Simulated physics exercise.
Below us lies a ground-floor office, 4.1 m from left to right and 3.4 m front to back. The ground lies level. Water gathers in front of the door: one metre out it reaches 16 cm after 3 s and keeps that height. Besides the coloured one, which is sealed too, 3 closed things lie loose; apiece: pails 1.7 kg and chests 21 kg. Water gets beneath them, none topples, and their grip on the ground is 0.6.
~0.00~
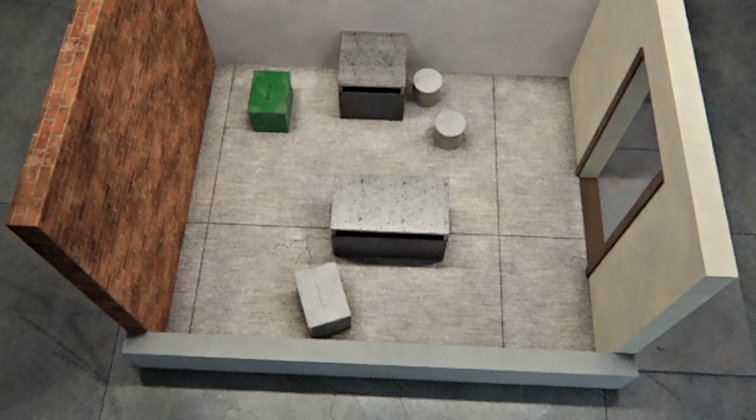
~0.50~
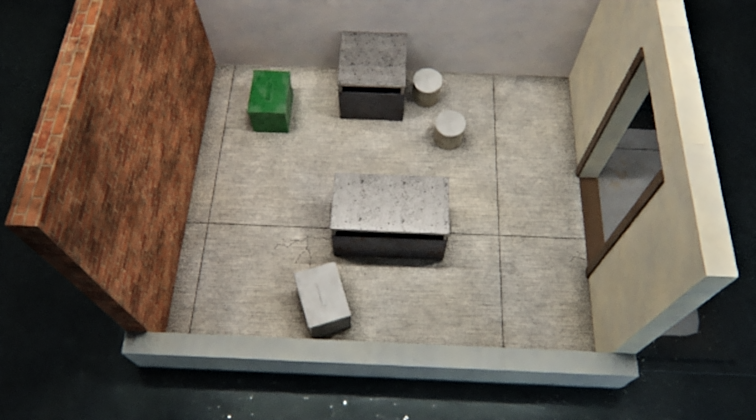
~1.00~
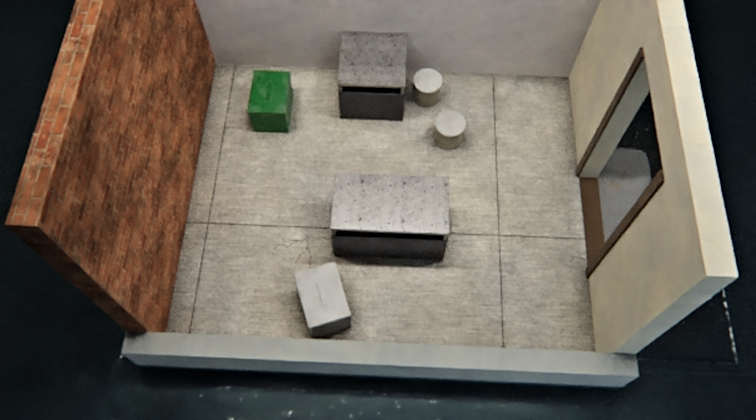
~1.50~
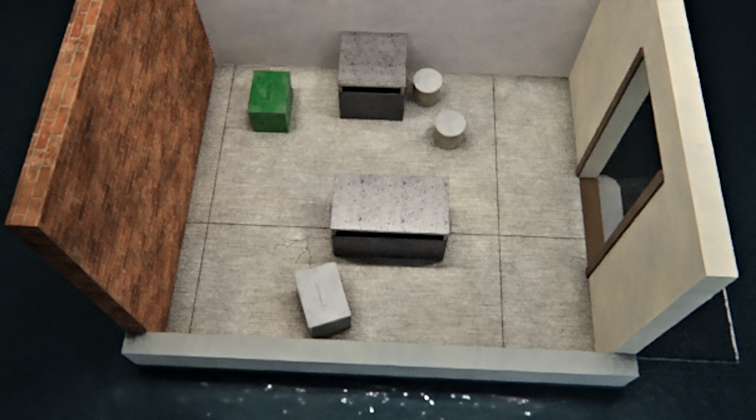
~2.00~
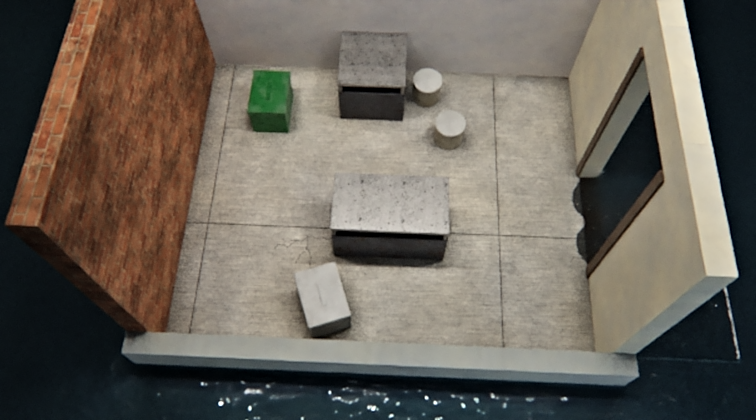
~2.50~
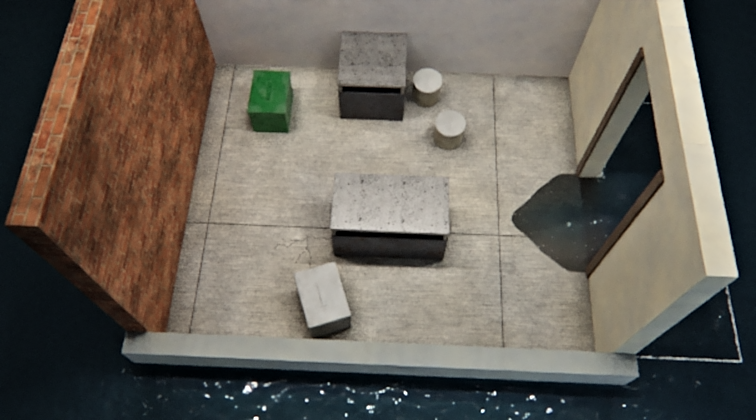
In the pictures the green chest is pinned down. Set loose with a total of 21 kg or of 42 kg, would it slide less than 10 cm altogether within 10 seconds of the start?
Verdict: The smaller load will do.
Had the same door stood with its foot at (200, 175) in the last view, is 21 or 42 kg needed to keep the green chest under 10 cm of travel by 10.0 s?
In that case the smaller load will do.
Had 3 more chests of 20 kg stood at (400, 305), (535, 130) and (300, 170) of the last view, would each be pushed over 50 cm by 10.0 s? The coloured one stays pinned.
In turn: Less, short of it, under.
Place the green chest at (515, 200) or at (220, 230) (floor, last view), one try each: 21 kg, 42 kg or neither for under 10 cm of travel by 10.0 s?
In turn: It takes the larger; either load holds.
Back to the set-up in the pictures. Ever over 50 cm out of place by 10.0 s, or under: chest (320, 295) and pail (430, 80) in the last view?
In that order: Short of it, more.
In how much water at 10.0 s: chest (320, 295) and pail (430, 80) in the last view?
About 7 and 6 cm.
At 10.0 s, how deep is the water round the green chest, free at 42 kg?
About 4 cm.
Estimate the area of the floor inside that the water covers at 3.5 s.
About 2.5 m2.
After 3.5 s the green chest would be 0 cm from its start with 21 kg and 0 cm from its start with 42 kg; 0 cm of water round it then.
After 4.5 s the green chest would be 0 cm from its start with 21 kg and 0 cm from its start with 42 kg; 0 cm of water round it then.
After 7.0 s the green chest would be 0 cm from its start with 21 kg and 0 cm from its start with 42 kg; 2 cm of water round it then.
After 10.0 s the green chest would be 0 cm from its start with 21 kg and 0 cm from its start with 42 kg; 4 cm of water round it then.
